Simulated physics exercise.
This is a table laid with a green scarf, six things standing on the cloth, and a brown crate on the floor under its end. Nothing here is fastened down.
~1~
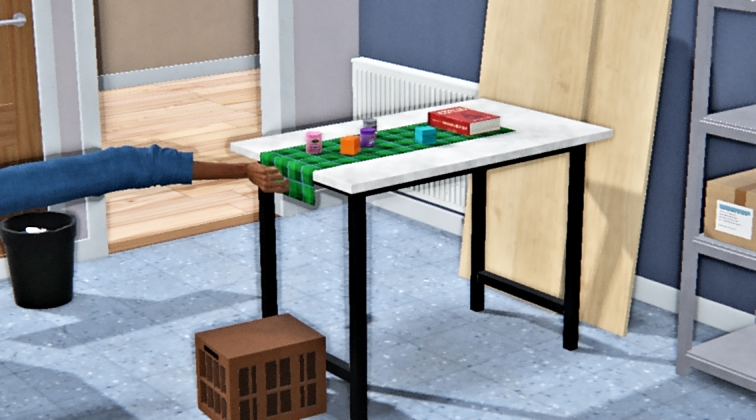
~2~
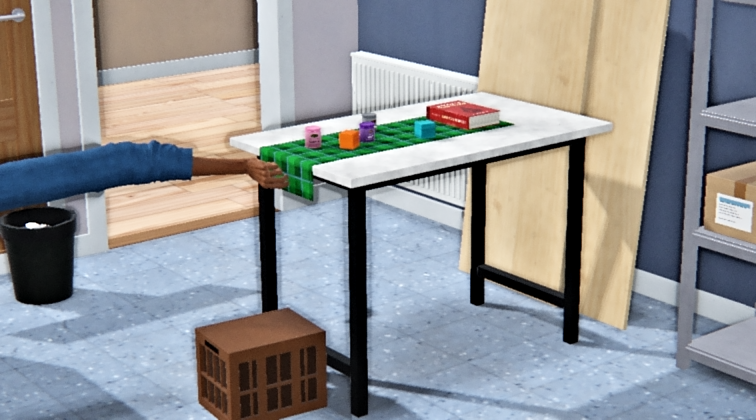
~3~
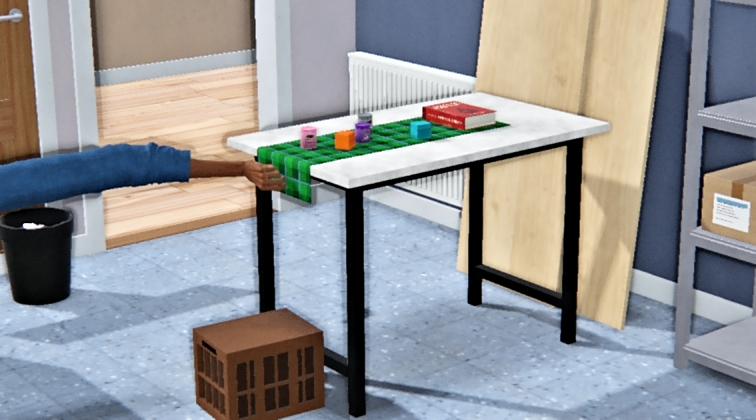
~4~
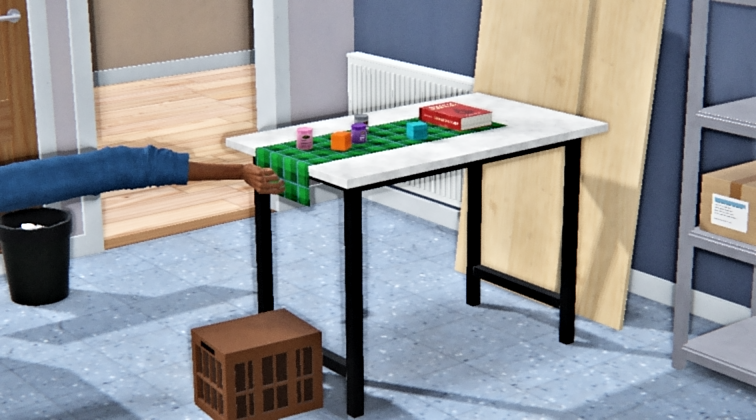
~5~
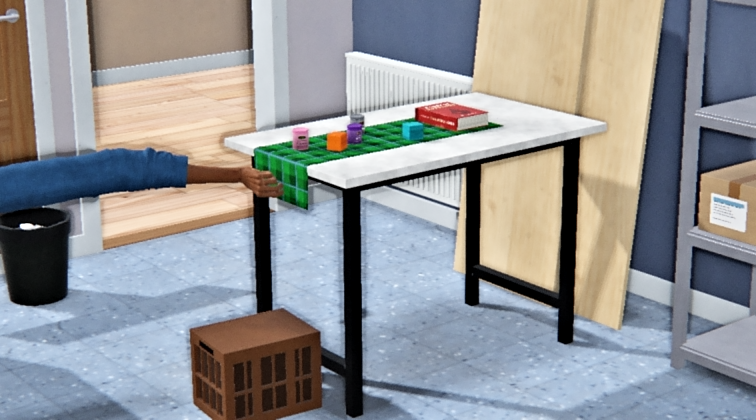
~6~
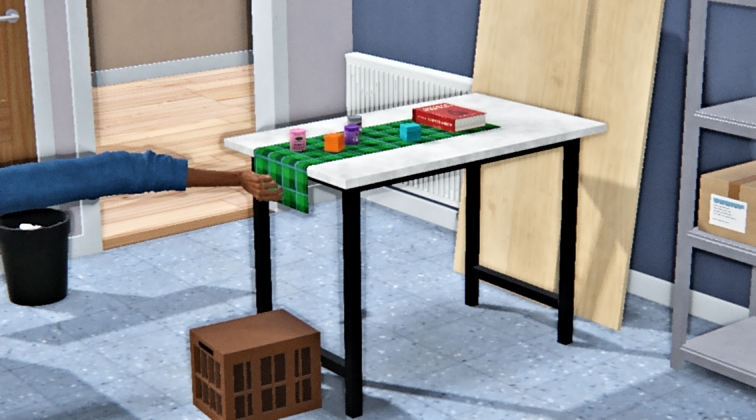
A hand slowly pulls the green cloth slightly left, carrying the objects on it along the table.
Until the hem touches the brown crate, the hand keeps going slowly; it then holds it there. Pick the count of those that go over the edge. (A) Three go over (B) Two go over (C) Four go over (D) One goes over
Four go over.
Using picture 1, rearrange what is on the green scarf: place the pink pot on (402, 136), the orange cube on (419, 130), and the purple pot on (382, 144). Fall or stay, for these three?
Each in turn: The pink pot stays aloft, the orange cube stays aloft, the purple pot goes down.
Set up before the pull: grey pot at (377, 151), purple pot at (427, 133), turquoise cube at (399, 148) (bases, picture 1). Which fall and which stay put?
Outcome: Grey pot is gone, purple pot is still in place, turquoise cube is gone.
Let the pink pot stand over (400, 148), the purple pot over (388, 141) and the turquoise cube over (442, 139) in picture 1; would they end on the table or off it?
In the end the pink pot gets dislodged, while the purple pot gets dislodged and the turquoise cube rides it out.
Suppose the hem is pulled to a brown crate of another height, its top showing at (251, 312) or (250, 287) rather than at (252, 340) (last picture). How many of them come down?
Count: 3, then 2.
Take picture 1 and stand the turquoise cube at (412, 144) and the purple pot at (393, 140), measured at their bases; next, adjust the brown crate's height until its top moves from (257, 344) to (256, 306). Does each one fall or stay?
As for the turquoise cube, it stays in place; as for the purple pot, it stays in place.
A little later, hem near (281, 241); pink pot gone.
Next, hem near (280, 290); pink pot, orange cube and purple pot gone.
Later still, hem on the crate; pink pot, orange cube, purple pot and grey pot gone.
When it is over, hem on the crate; pink pot, orange cube, purple pot and grey pot gone. It carries off four.
